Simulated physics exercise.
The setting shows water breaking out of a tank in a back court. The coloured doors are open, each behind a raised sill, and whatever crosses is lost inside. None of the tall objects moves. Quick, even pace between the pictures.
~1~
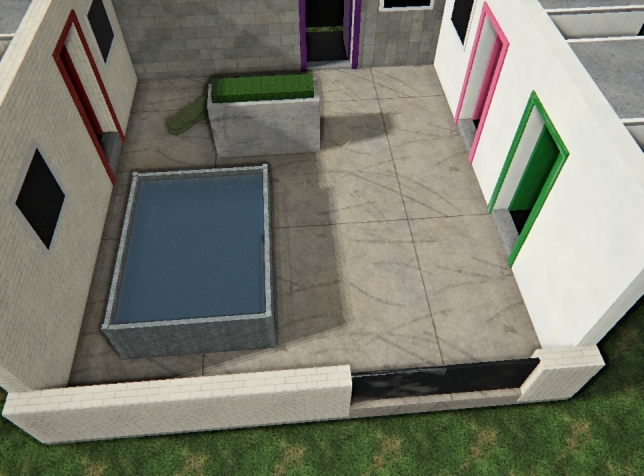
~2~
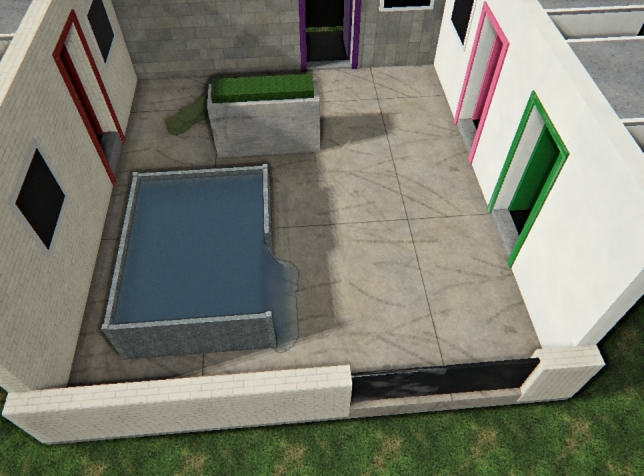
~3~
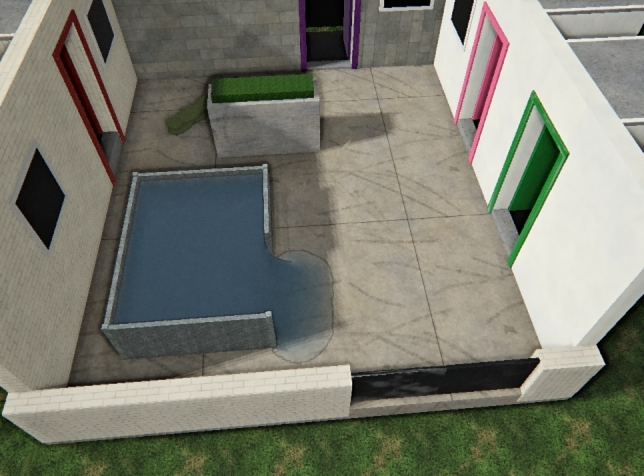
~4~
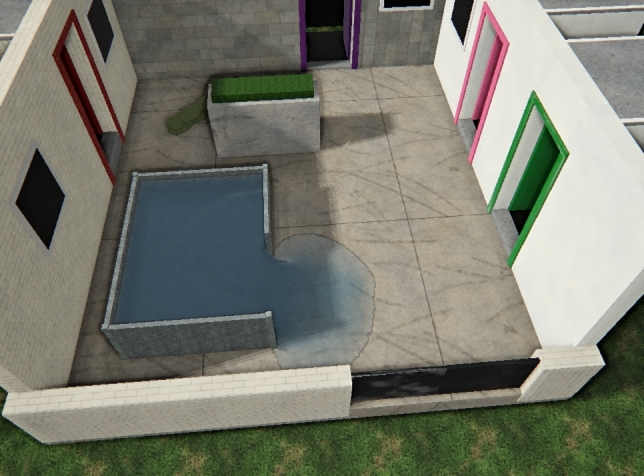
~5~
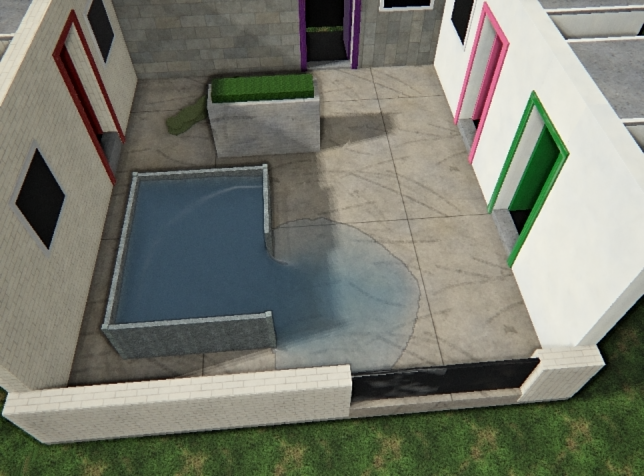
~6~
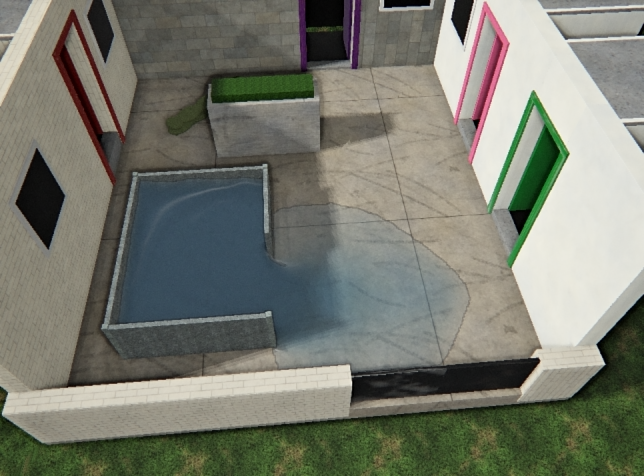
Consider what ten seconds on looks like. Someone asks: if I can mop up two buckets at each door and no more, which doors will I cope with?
The pink door: You will cope; the purple door: Too much for you; the red door: You will cope; the green door: Too much for you.
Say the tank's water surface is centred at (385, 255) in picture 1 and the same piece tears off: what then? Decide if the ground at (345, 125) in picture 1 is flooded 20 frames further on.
My call for that spot: Swamped.
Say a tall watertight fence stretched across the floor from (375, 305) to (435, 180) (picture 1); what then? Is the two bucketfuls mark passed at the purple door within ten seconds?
Here's how it goes: The purple door ends up swamped.
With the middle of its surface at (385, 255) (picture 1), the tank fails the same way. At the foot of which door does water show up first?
It would be the one in green.
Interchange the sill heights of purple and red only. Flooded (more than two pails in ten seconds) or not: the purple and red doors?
Log - purple: Below the mark; red: Below the mark.
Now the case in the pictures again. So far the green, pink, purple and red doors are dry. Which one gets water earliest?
It's the one in green.
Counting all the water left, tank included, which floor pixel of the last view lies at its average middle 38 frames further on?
Close to (338, 214).
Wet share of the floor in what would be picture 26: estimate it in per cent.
Near 45 in a hundred.
A moment on, water covers 30 % of the floor; the pink door not reached, the purple door not reached, the red door not reached, the green door under two buckets in.
Next, water covers 30 % of the floor; the pink door wet at the sill, nothing in, the purple door not reached, the red door not reached, the green door over two buckets in.
Then, water covers 45 % of the floor; the pink door wet at the sill, nothing in, the purple door not reached, the red door not reached, the green door far over two buckets in.
Later, water covers 70 % of the floor; the pink door wet at the sill, nothing in, the purple door over two buckets in, the red door not reached, the green door far over two buckets in.
In the end, water covers 95 % of the floor; the pink door wet at the sill, nothing in, the purple door far over two buckets in, the red door wet at the sill, nothing in, the green door far over two buckets in.
